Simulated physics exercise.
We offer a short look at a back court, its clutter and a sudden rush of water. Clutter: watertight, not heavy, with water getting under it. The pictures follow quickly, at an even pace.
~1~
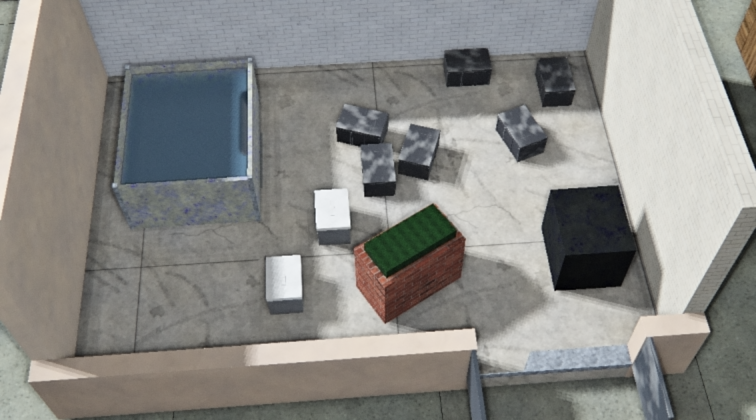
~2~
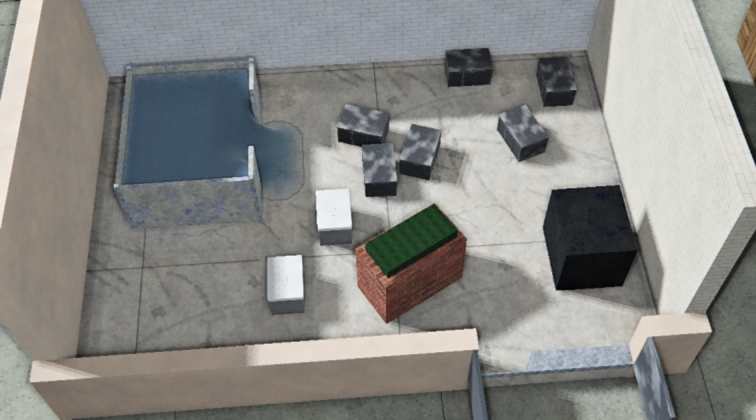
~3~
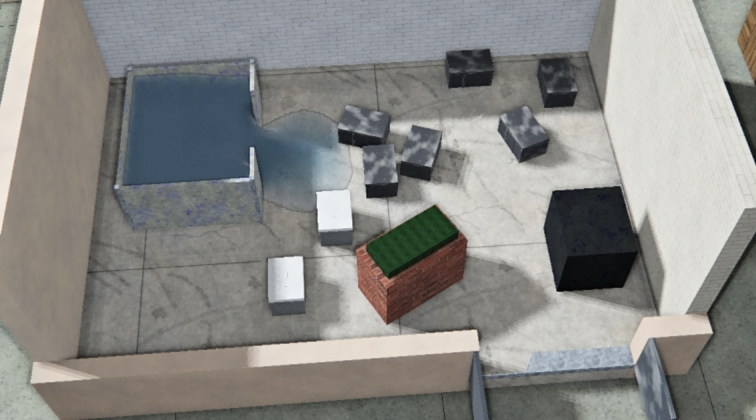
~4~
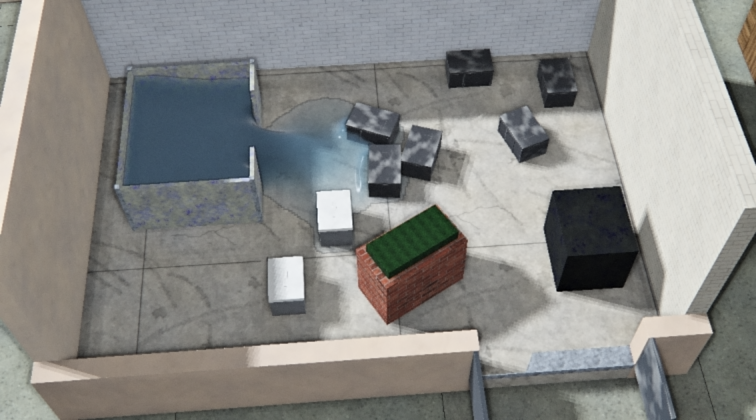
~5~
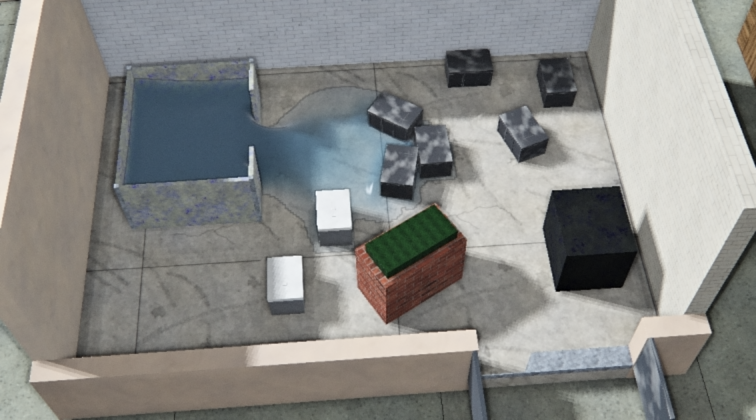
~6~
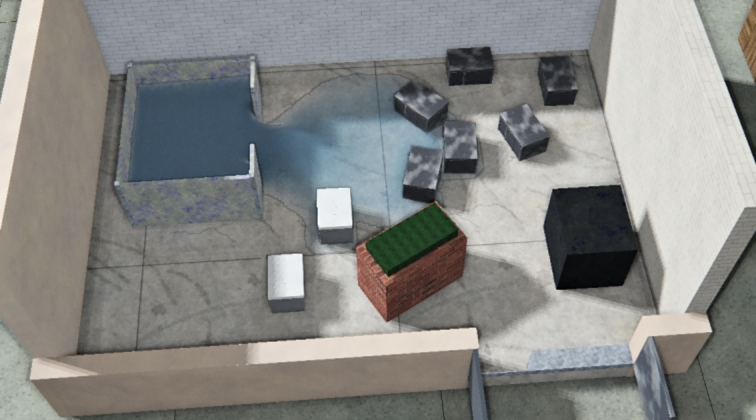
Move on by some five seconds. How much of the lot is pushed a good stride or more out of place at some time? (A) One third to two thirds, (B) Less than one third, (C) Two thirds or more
Two thirds or more.
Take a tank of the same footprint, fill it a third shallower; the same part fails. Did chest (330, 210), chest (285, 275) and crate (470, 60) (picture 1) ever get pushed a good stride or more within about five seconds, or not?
Note, listed order: Covered it / didn't cover it / covered it.
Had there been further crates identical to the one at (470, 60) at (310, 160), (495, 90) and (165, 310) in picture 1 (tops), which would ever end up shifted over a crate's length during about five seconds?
Shoved clear, shoved clear, stays put.
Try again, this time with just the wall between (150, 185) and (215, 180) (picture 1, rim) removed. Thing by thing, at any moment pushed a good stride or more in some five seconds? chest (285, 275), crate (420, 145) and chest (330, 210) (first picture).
First beyond that mark, then under that mark, then beyond that mark.
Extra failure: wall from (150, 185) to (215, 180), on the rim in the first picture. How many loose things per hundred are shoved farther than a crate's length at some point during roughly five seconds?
I'd put it around 20 percent.
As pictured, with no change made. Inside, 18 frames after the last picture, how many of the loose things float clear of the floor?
Exactly 6.
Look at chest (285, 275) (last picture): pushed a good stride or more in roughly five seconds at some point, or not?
Note - travel: Within that distance.
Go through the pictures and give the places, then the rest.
In the first frame, a crate at (362, 120) rests on the ground; a crate at (378, 163) rests on the ground; 0 of 8 have shifted.
In the second frame, a crate at (363, 120) rests on the ground; a crate at (379, 163) rests on the ground; 0 of 8 have shifted.
In the third frame, a crate at (364, 121) rests on the ground; a crate at (380, 164) rests on the ground; 0 of 8 have shifted.
In the fourth frame, a crate at (373, 119), on the bottom, close to its start; a crate at (384, 164) rests on the ground, close to its start; 2 of 8 have shifted.
In the fifth frame, a crate at (396, 110) rests on the ground, a stride from its start; a crate at (400, 164), on the bottom, close to its start; 3 of 8 have shifted.
In the sixth frame, a crate at (421, 99) rests on the ground, a stride from its start; a crate at (423, 167) rests on the ground, a stride from its start; 3 of 8 have shifted.
A moment on, 3 of 8 are well off their spots; 1 afloat.
Next, 6 of 8 are well off their spots; 6 afloat.
Later, 7 of 8 are well off their spots; 6 afloat.
In the end, 6 of 8 are well off their spots, and 7 have been at some point; 6 afloat.
